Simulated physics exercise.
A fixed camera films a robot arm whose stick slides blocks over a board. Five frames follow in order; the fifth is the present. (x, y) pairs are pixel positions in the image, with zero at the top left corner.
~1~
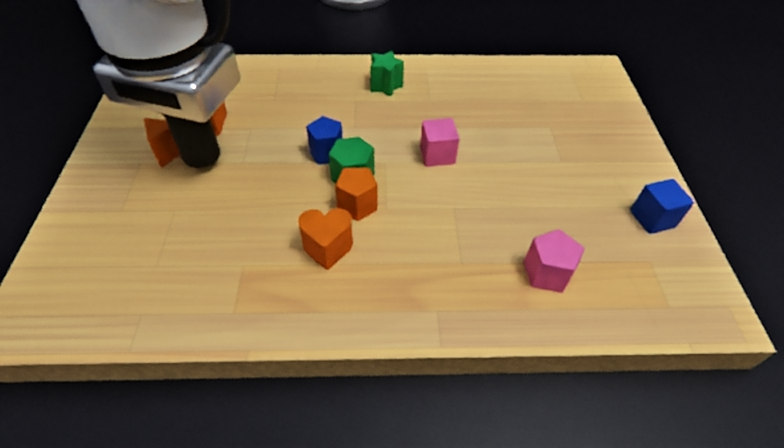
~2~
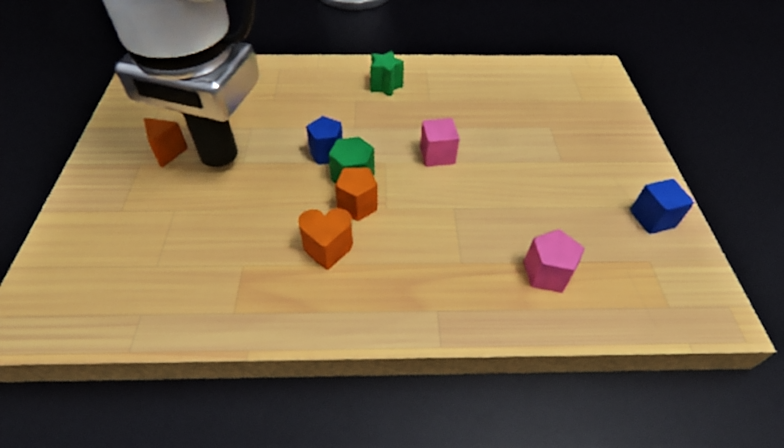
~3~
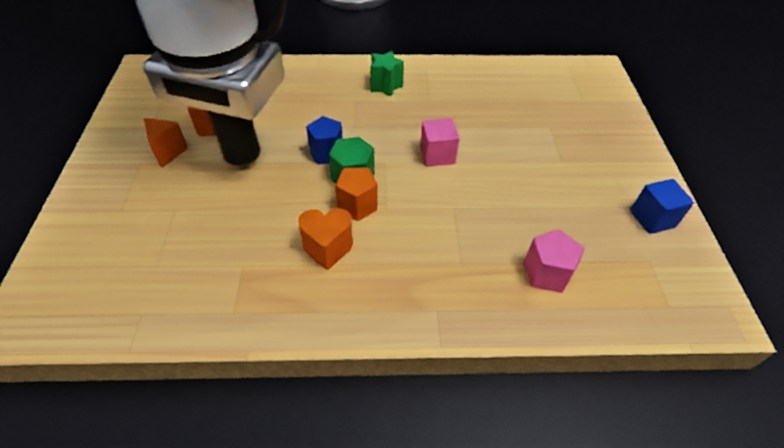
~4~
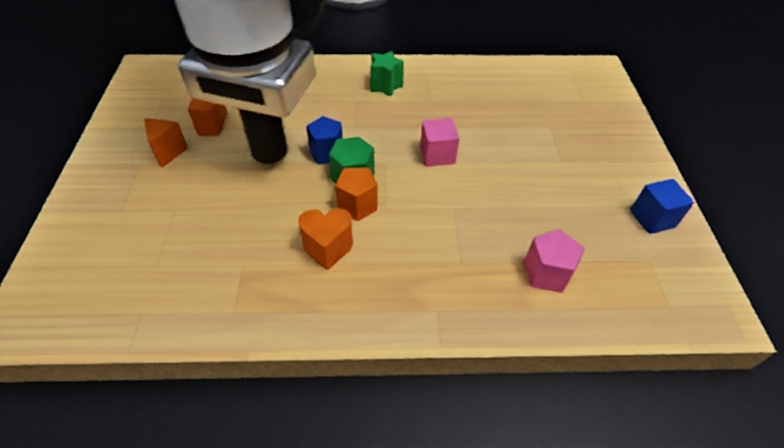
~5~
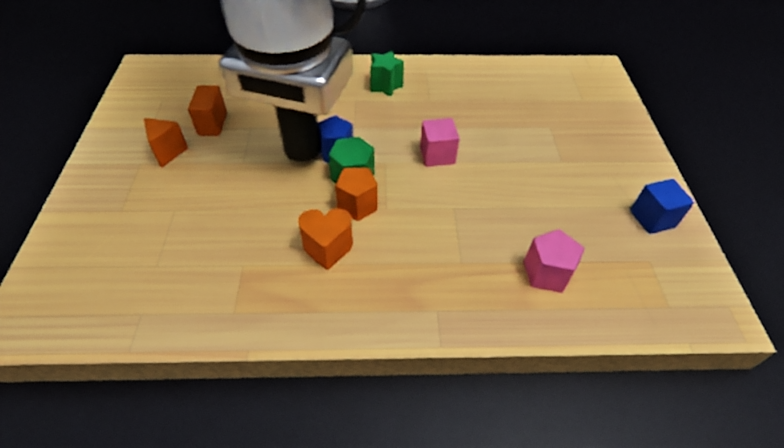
A robot arm with a white body, silver bracket and black stick reaches over a pale wooden board on a black surface, viewed from above at the front by a still camera. Orange blocks sit at left, a blue, green and orange cluster near the middle above an orange heart, with a green star behind and pink and blue blocks rightward. The stick slides steadily right from the left-hand blocks to the blue pentagonal block, nudging it slightly right.
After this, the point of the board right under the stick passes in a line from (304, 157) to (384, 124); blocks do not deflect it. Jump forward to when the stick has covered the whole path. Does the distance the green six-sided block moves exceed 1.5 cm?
No, that is not what happens.
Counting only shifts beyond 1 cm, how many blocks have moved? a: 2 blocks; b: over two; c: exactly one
c: Exactly one.
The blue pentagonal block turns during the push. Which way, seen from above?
That block twists clockwise.
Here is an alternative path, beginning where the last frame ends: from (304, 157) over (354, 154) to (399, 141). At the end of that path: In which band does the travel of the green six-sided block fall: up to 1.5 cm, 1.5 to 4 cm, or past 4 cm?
Offset: 1.5 to 4 cm.
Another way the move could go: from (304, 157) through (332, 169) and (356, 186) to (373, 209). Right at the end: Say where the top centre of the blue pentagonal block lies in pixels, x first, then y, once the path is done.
I'd place it at (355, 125), taking the centre of its top.
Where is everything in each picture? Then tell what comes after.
The first frame shows lower end of the stick (202, 155), tops of blocks, blue pentagonal block (324, 127), green six-sided block (352, 150).
The second frame shows stick (219, 154), blocks as before.
The third frame shows stick (242, 153), blocks as before.
The fourth frame shows stick (270, 151), blocks as before.
The fifth frame shows stick (302, 149), blue pentagonal block (334, 126), green six-sided block (352, 150).
What follows on the original path. Halfway along, stick (346, 132); blue pentagonal block (377, 119), turned 40° clockwise.
At the end, stick (384, 115); blue pentagonal block (393, 119), turned 70° clockwise; green six-sided block not moved.
